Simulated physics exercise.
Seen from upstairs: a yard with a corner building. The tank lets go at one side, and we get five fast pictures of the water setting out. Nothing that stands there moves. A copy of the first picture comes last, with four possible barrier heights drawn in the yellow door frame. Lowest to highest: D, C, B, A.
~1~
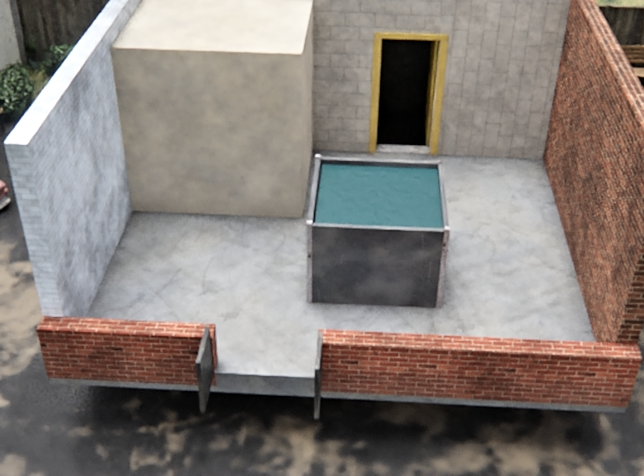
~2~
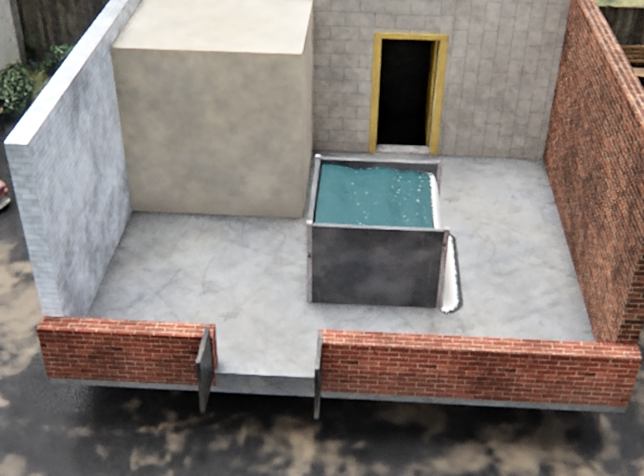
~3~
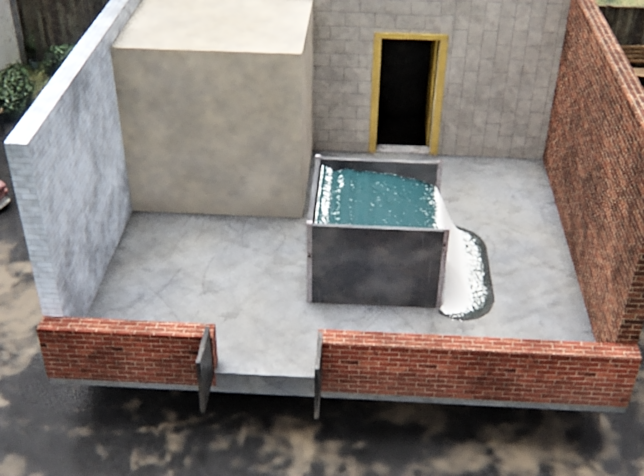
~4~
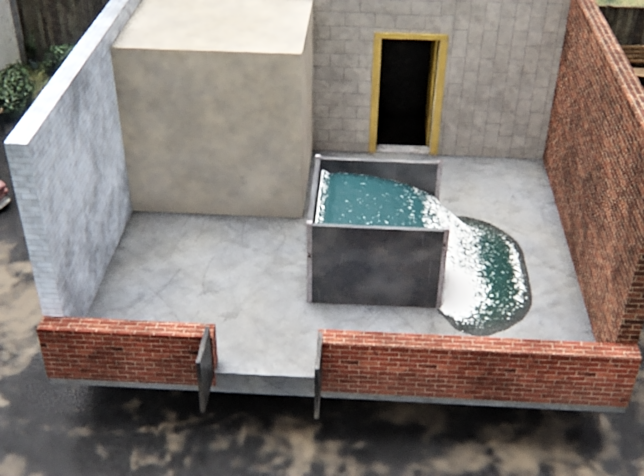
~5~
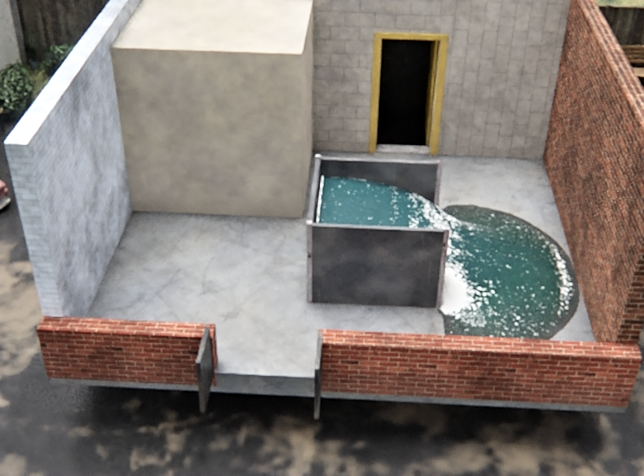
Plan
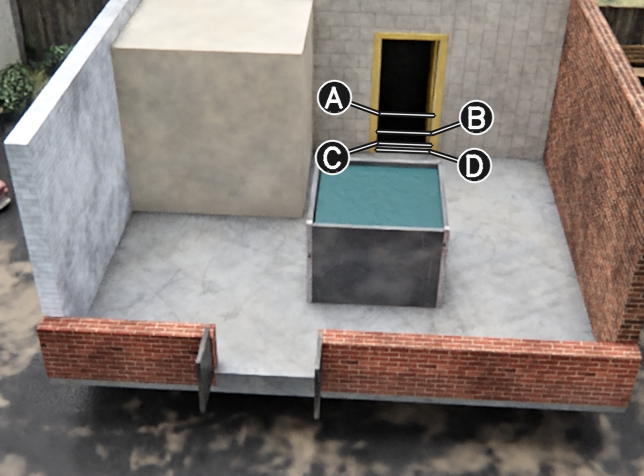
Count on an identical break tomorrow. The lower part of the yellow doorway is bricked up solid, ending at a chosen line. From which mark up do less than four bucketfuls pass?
Choose C.
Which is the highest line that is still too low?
The answer is D.
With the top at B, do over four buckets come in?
No, not at all.
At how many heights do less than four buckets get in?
Three of the four.
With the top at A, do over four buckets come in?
No, that is safe.
On the marked copy, A at (406, 114); B at (404, 132); C at (403, 144); D at (403, 150); from the bottom up D, C, B, A.
For line A, nothing gets over.
For line B, nothing gets over.
For line C, a splash gets over, under a bucket.
For line D, about 14 bucketfuls get in.
